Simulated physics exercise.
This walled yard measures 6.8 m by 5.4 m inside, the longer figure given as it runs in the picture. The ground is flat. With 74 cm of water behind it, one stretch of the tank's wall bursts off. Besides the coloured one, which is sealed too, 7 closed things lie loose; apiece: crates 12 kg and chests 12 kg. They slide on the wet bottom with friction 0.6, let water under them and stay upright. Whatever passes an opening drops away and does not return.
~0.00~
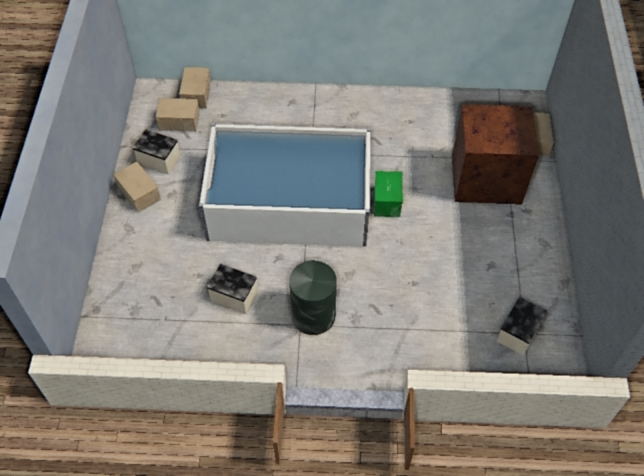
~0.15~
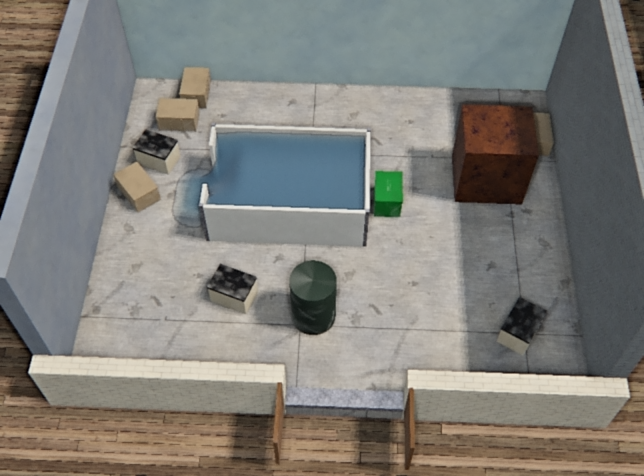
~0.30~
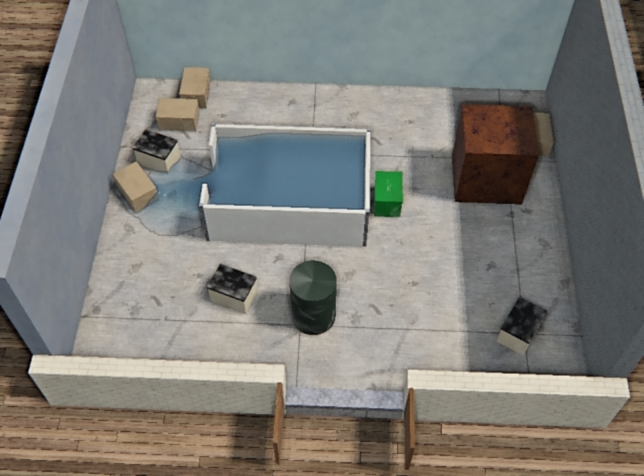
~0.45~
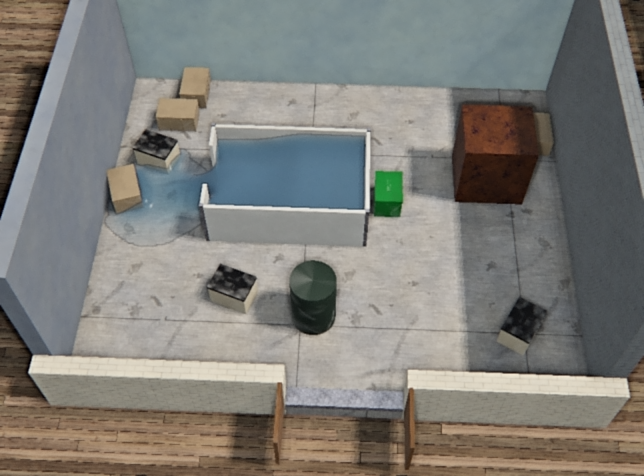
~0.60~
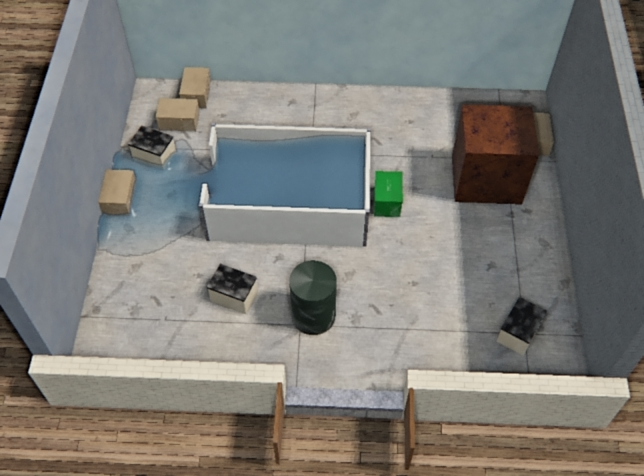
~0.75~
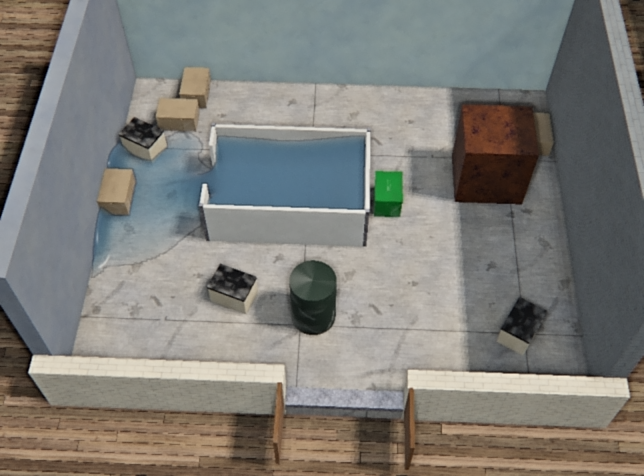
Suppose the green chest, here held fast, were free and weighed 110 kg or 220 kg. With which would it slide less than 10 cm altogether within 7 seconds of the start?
I expect that the lower weight is enough.
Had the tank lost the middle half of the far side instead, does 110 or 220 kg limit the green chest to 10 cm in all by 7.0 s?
Then the lower weight is enough.
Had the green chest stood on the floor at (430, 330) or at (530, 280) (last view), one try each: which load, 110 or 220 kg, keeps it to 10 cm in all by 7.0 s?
In turn: Either load holds; the smaller is enough.
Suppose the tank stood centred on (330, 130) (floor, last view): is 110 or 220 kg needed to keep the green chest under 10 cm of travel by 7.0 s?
In that case the smaller load will do.
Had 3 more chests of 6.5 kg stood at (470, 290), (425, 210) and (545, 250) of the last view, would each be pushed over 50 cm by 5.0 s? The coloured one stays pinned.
In turn: Short of it, less, short of it.
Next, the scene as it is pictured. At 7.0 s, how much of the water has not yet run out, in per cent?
About 96 per cent.
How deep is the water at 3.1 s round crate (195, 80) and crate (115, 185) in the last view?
About 4 and 20 cm.
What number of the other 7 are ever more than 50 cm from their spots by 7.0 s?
That makes 5.
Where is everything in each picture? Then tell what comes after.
The green chest at (389, 186), on the bottom; 3.2 m2 under water; 0 of 8 have shifted, in the first picture.
The green chest at (389, 186) rests on the ground; 3.6 m2 under water; 0 of 8 have shifted, in the second picture.
The green chest at (389, 186) rests on the ground; 4.3 m2 under water; 0 of 8 have shifted, in the third picture.
The green chest at (389, 186), on the bottom; 5.0 m2 under water; 1 of 8 have shifted, in the fourth picture.
The green chest at (389, 186), on the bottom; water covers 5.7 m2; 2 of 8 have shifted, in the fifth picture.
The green chest at (389, 186), on the bottom; water covers 6.3 m2; 2 of 8 have shifted, in the sixth picture.
After 1.4 s the green chest would be 0 cm from its start with 110 kg and 0 cm from its start with 220 kg; 0 cm of water round it then.
After 3.1 s the green chest would be 0 cm from its start with 110 kg and 0 cm from its start with 220 kg; 0 cm of water round it then.
After 4.9 s the green chest would be 0 cm from its start with 110 kg and 0 cm from its start with 220 kg; 0 cm of water round it then.
After 7.0 s the green chest would be 0 cm from its start with 110 kg and 0 cm from its start with 220 kg; 1 cm of water round it then.
